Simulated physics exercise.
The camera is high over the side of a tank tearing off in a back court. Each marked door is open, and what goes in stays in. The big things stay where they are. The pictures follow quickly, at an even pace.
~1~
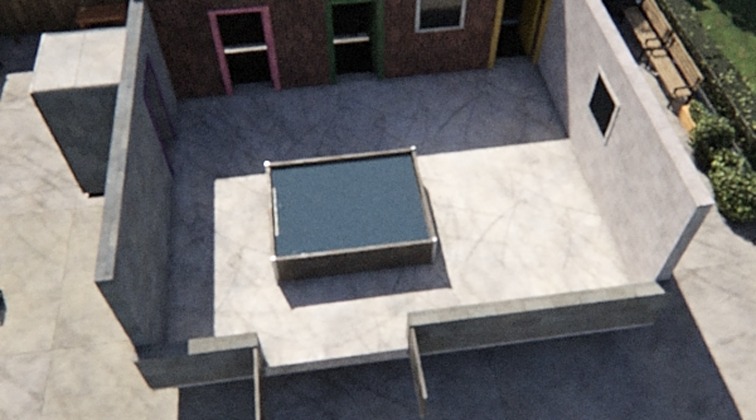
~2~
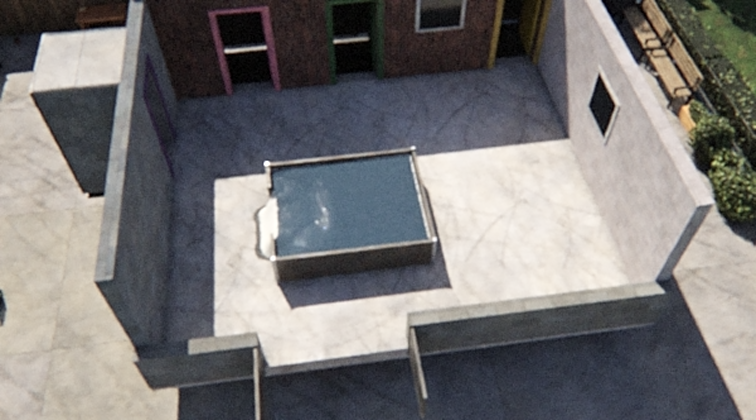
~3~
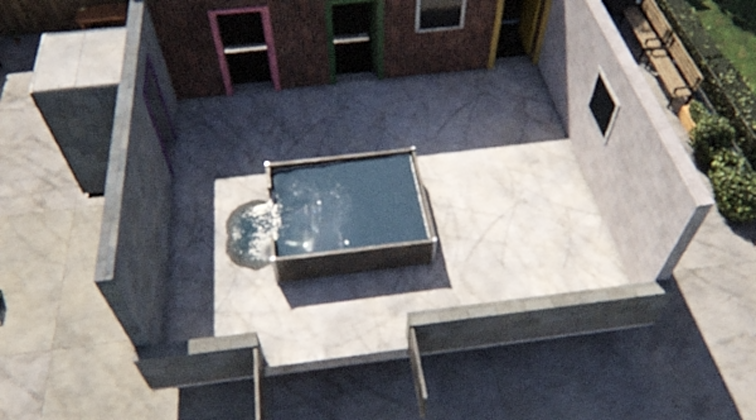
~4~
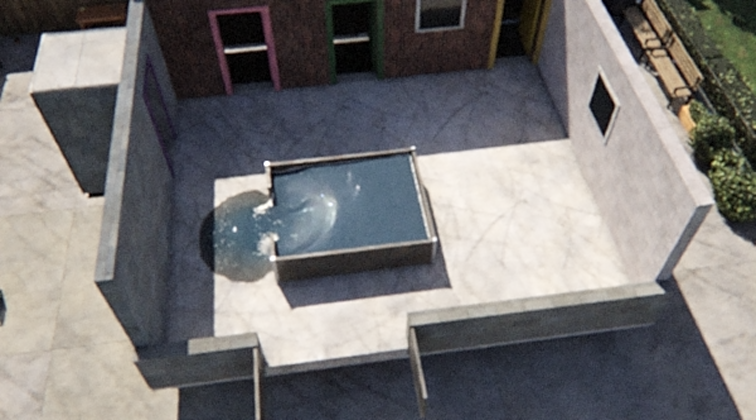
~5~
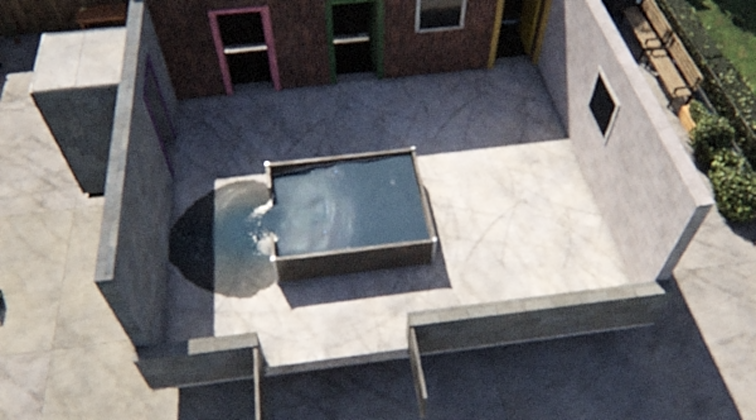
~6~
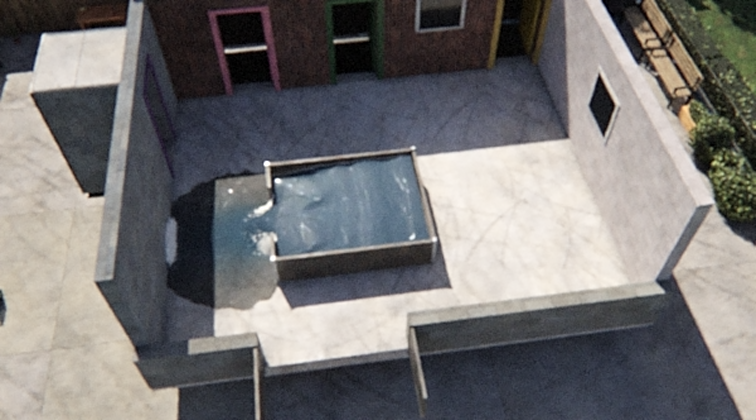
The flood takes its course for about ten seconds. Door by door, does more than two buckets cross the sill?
In the end: The green door admits no more than that; the pink door lets in a lot; the yellow door admits no more than that; the purple door lets in a lot.
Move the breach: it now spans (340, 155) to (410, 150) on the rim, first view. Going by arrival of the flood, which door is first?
I say the green-painted one.
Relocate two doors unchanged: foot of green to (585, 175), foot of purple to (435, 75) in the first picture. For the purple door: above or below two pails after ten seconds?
One by one: Purple is under.
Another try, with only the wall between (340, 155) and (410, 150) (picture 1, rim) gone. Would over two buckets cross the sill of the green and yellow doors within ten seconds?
One by one: The green one is over, the yellow one goes over.
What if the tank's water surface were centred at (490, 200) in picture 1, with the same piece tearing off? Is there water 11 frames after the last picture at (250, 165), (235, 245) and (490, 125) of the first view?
One after the other: Covered, wet, no water.
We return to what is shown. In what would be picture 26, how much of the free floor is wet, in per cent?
Close to 35 %.
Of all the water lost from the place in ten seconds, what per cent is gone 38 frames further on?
About 55 per cent.
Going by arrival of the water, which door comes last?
I say the door marked yellow.
A moment on, water covers 15 % of the floor; the green door not reached, the pink door not reached, the yellow door not reached, the purple door wet at the sill, nothing in.
Next, water covers 20 % of the floor; the green door not reached, the pink door not reached, the yellow door not reached, the purple door under two buckets in.
Then, water covers 35 % of the floor; the green door not reached, the pink door under two buckets in, the yellow door not reached, the purple door over two buckets in.
Later, water covers 65 % of the floor; the green door wet at the sill, nothing in, the pink door over two buckets in, the yellow door not reached, the purple door over two buckets in.
In the end, water covers 95 % of the floor; the green door wet at the sill, nothing in, the pink door over two buckets in, the yellow door wet at the sill, nothing in, the purple door over two buckets in.
